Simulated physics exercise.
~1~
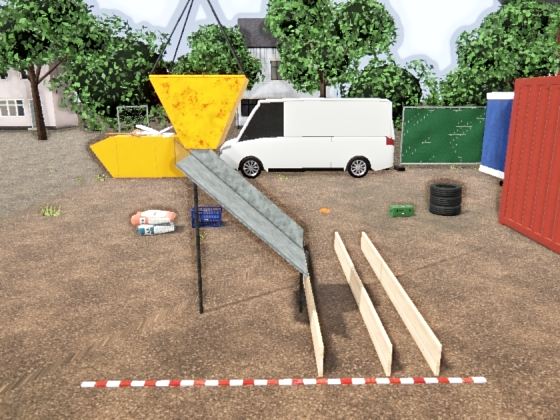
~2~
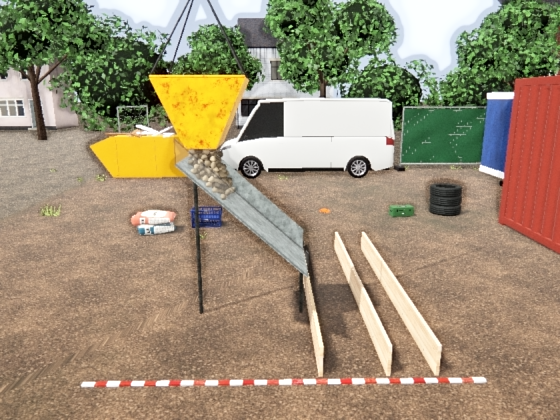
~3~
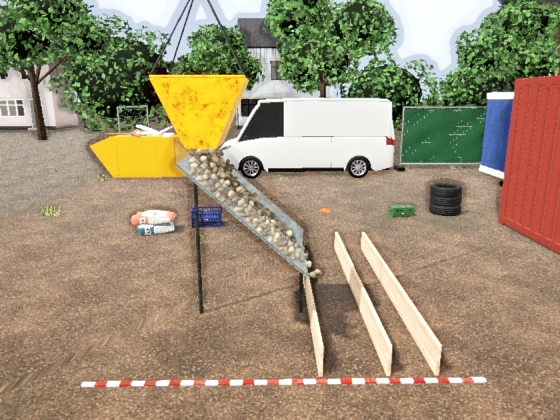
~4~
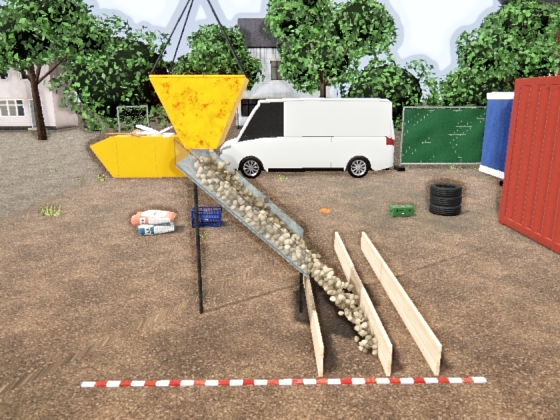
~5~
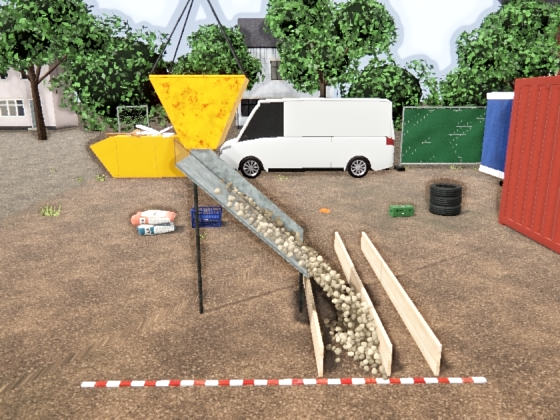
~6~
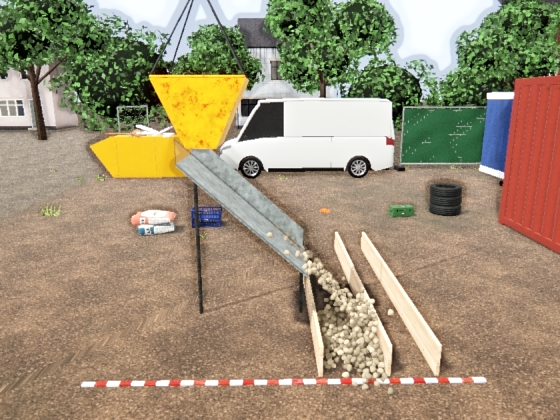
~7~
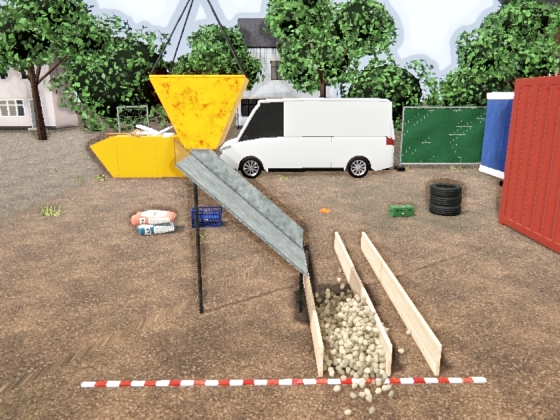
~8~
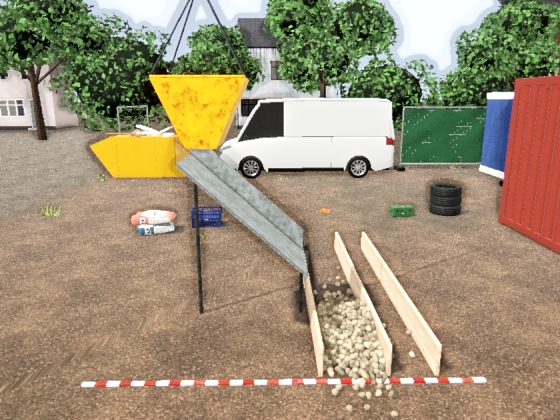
In a dirt yard, pale stones slide from a yellow hopper down a steel chute and settle mostly in the left bay.
